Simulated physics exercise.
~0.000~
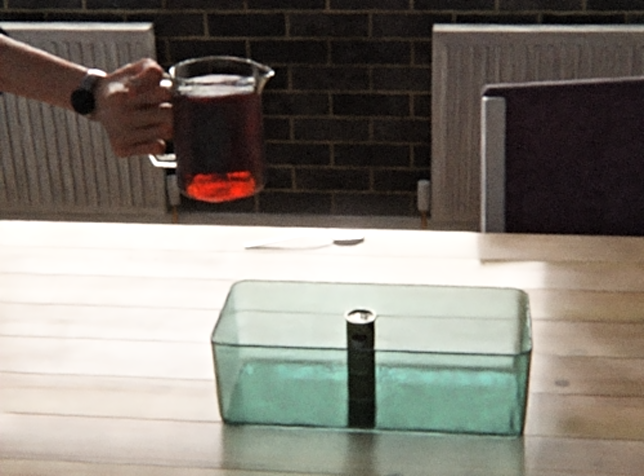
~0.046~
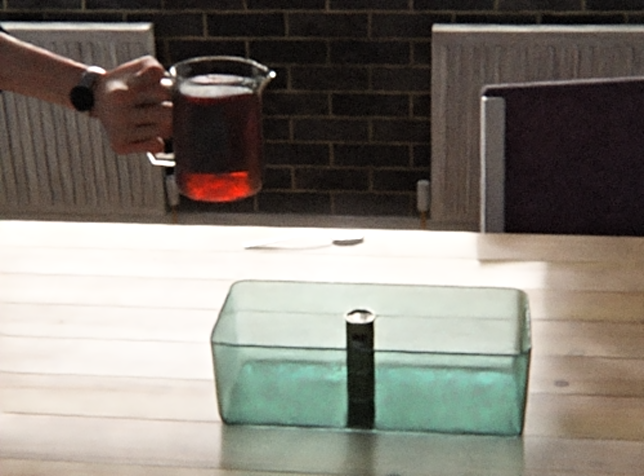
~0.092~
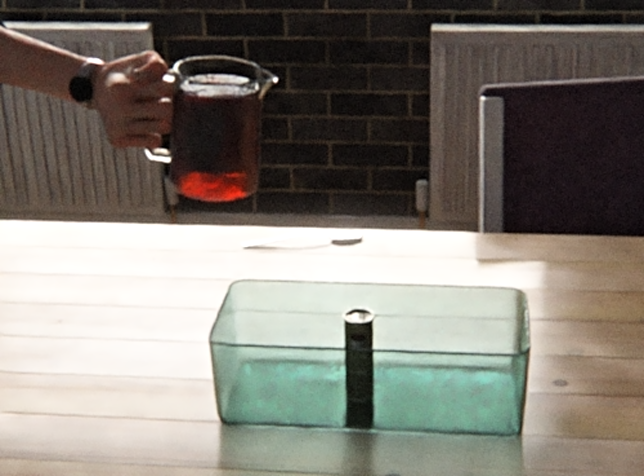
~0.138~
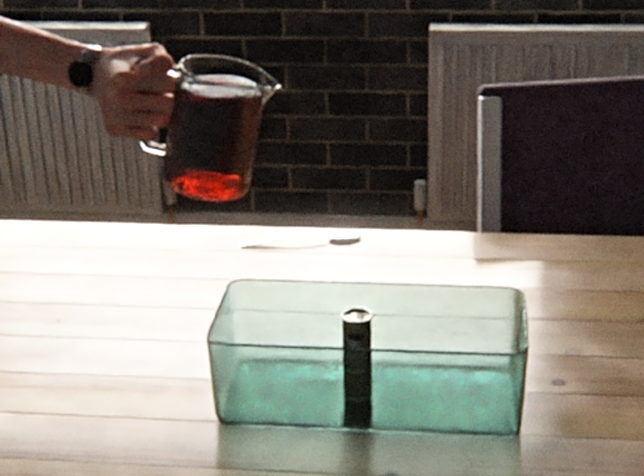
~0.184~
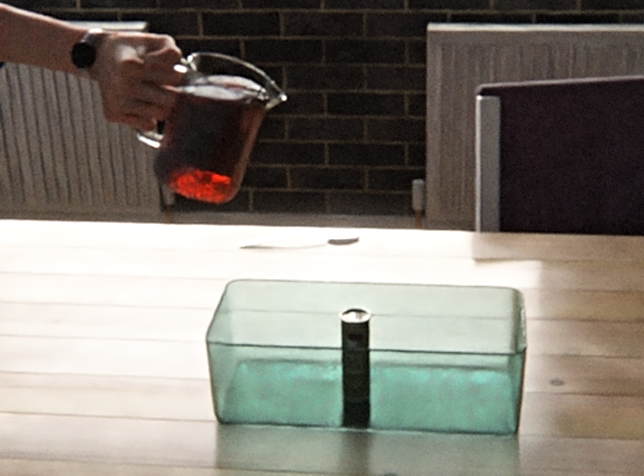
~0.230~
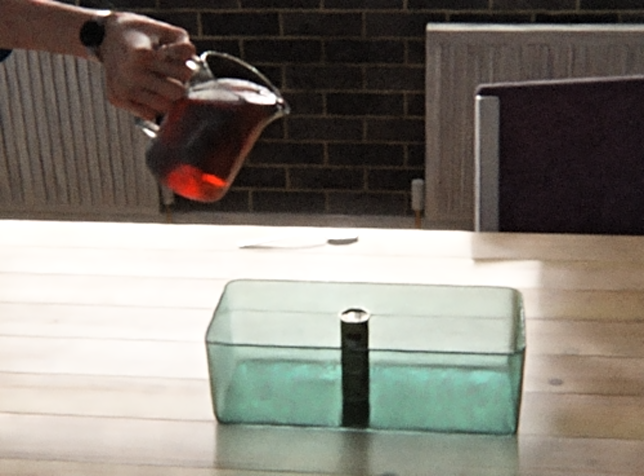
A hand tilting a glass jug of reddish tea steadily rightwards above a table with a green oblong basin holding an upright tin.
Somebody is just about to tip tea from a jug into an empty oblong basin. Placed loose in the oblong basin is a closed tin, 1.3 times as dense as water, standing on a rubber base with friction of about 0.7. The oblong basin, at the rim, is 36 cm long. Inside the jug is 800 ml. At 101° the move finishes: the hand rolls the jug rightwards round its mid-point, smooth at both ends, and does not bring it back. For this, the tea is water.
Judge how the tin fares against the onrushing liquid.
My bet is it never capsizes.
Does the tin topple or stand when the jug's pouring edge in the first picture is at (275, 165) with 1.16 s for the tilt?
Then the tin comes down.
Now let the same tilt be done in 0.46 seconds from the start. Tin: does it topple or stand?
Result: Tin upright.
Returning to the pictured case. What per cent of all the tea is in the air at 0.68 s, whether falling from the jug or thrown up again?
Near 32 percent.
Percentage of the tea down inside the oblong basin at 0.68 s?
Near 38 per cent of the total.
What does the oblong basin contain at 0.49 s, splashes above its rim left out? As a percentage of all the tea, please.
Roughly 2 percent of it.
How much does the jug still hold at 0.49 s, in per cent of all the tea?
Fraction remaining: Approx. 70 per cent.
By 0.49 s the tilt is 93° and 69 per cent is still to pour; the tin stands where it began.
By 0.68 s the tilt is 101° and 29 per cent is still to pour; the tin stands where it began.
By 0.88 s the tilt is 101° and 10 per cent is still to pour; the tin stands where it began.
By 1.10 s the tilt is 101° and 3 per cent is still to pour; the tin stands where it began.
At rest the tin stands where it began.
